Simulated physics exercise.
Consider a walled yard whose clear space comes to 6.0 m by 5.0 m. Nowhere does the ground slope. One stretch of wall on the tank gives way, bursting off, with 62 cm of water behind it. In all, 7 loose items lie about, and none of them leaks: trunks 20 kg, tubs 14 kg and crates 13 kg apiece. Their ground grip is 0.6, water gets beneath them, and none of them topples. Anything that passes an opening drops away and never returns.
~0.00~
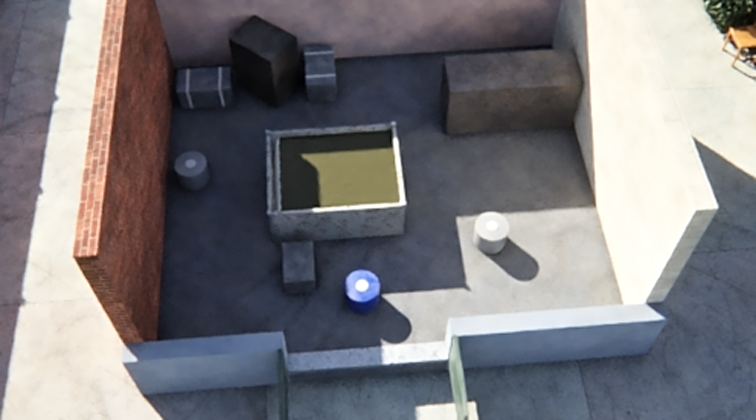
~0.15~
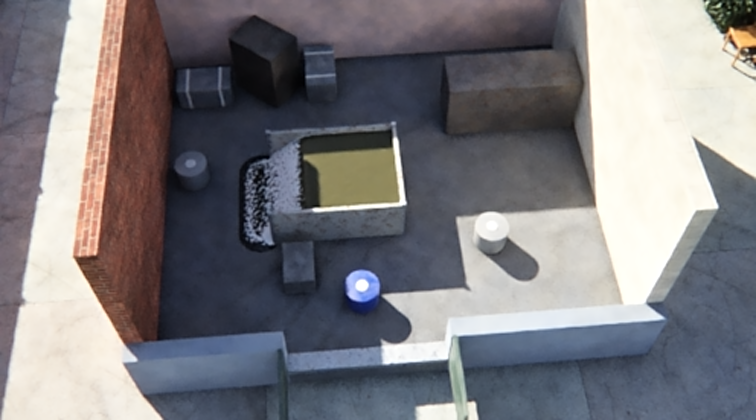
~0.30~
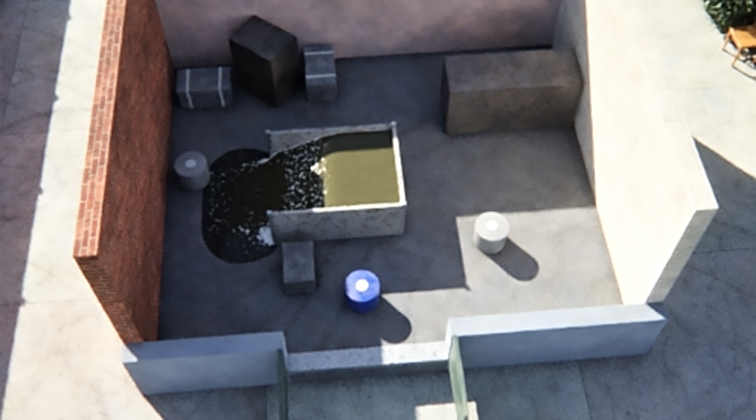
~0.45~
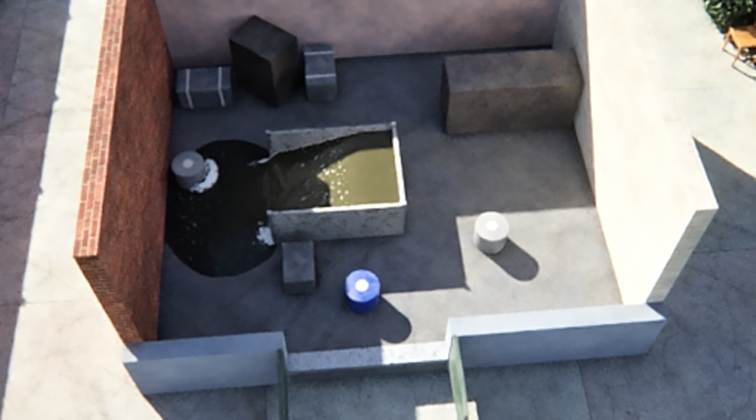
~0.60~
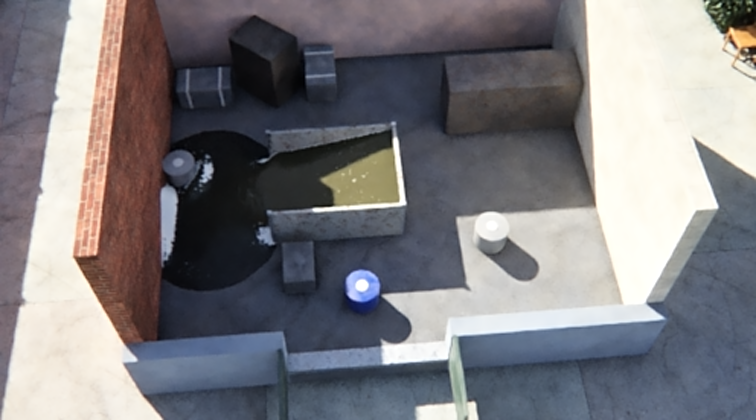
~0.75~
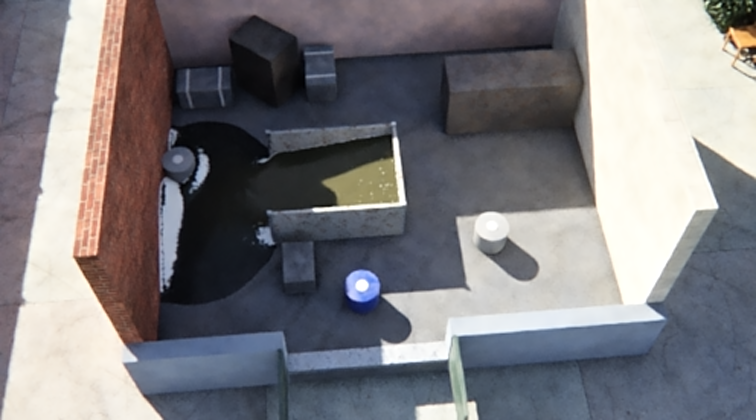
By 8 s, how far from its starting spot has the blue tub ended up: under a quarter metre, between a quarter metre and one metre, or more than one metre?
I'd bet it shuffles a short distance.
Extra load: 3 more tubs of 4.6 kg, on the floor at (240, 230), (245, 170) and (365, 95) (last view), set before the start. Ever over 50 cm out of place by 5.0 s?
From first to last: Surpasses it, surpasses it, does not reach it.
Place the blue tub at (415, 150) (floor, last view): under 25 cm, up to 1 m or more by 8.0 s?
Outcome: It sits still.
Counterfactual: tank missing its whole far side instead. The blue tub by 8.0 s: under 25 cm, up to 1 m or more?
Note: Blue tub essentially stationary.
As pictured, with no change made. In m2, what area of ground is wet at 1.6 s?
Wet: Near 8.0 m2.
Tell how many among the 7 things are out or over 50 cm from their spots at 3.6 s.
By that time the total stands at 2.
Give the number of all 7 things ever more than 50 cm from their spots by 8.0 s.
Tally: 4.
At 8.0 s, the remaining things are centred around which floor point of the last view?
The centre is close to (413, 159).
After 1.6 s the blue tub is near (362, 286), 0.0 m from its start, aground; 0 of 7 are out; 1 afloat.
After 3.6 s the blue tub is near (403, 268), 0.6 m from its start, aground; 0 of 7 are out; 1 afloat.
After 5.6 s the blue tub is near (412, 264), 0.7 m from its start, aground; 0 of 7 are out; 1 afloat.
After 8.0 s the blue tub is near (413, 264), 0.7 m from its start, aground; 0 of 7 are out; 0 afloat.
